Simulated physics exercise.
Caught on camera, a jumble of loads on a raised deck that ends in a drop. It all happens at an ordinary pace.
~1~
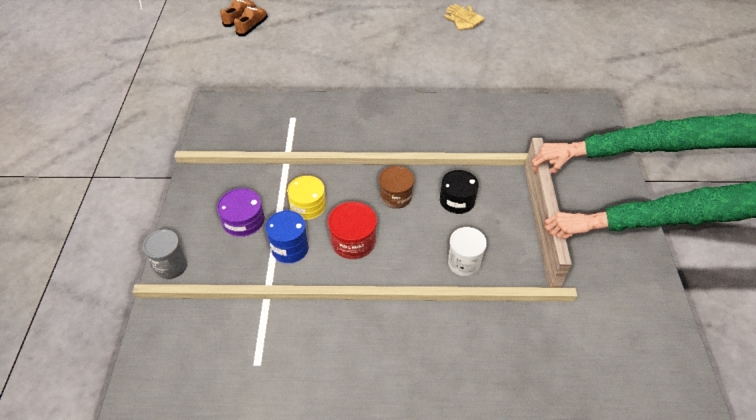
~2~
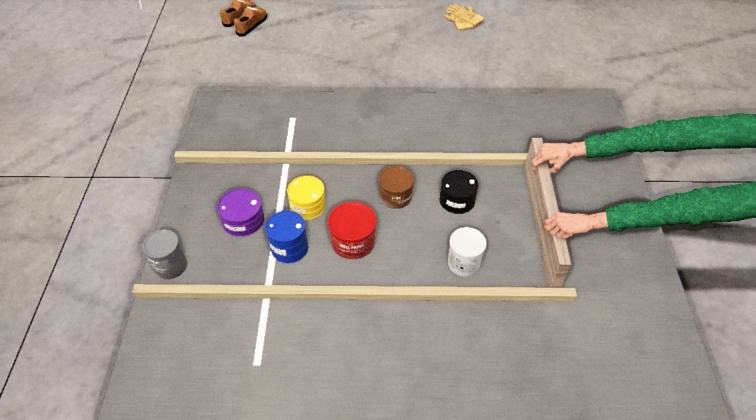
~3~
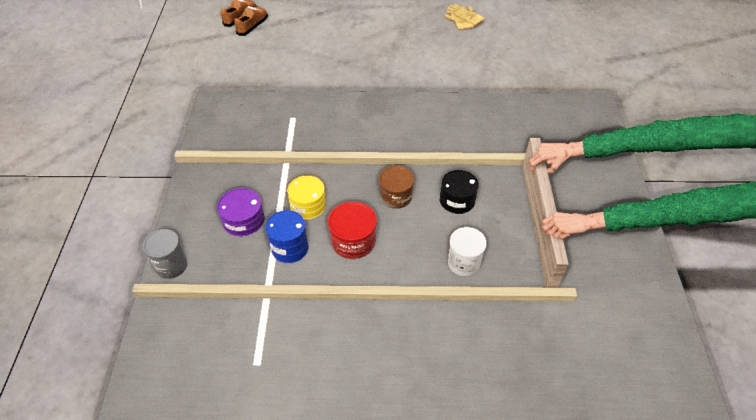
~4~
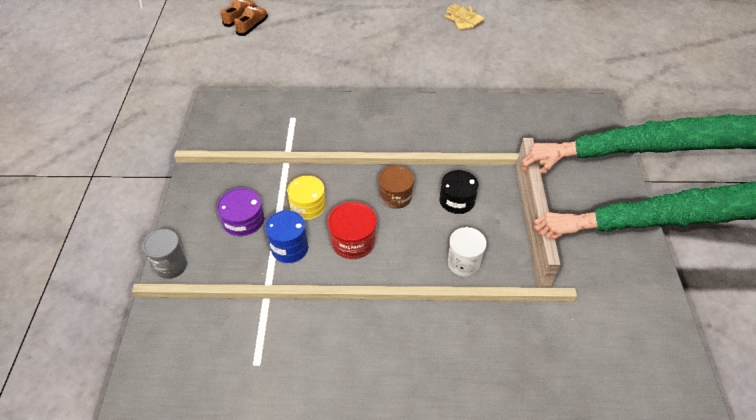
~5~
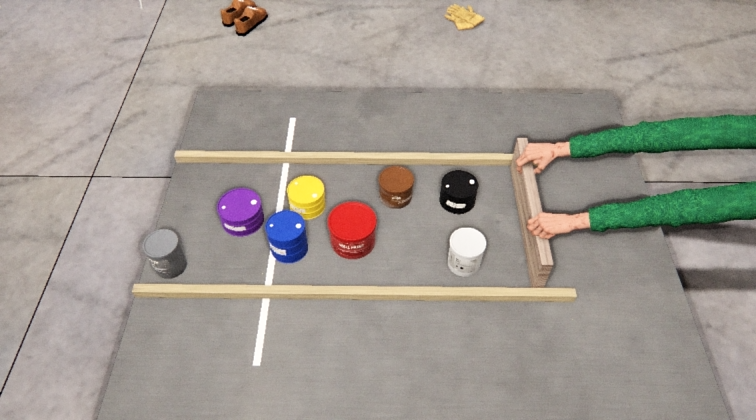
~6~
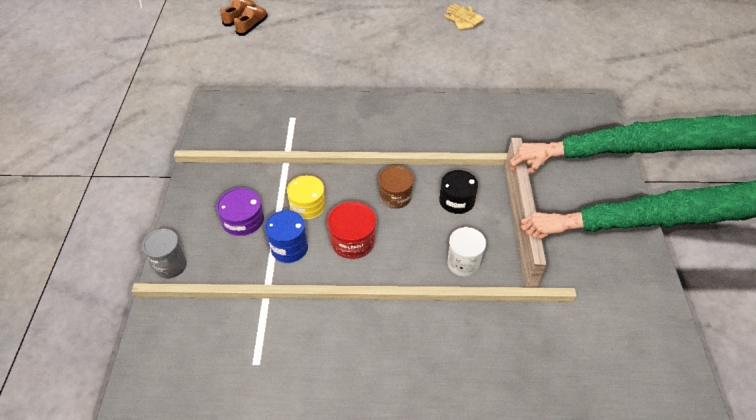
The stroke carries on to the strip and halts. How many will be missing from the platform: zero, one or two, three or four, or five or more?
Outcome: The number that fall off is zero.
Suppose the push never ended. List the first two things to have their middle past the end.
They are the grey pail, then the purple canister.
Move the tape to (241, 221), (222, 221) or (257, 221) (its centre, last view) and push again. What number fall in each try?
Try by try, 0, 2 and 0.
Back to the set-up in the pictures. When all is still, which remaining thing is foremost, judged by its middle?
Foremost is the grey pail.
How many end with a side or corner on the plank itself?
The number is 3.
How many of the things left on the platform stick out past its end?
Overhanging: 0.
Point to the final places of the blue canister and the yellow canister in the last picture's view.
About (217, 247), and the other about (230, 200).
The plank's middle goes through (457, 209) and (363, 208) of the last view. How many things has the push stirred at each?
The counts are 2 and 5.
Early on, none off yet; grey pail at rest near (166, 254); purple canister at rest near (241, 212); blue canister at rest near (287, 237).
A while later, none off yet; grey pail at rest near (166, 254); purple canister moving near (237, 213); blue canister travelled about its own width near (261, 241).
Finally, the number that fall off is zero.
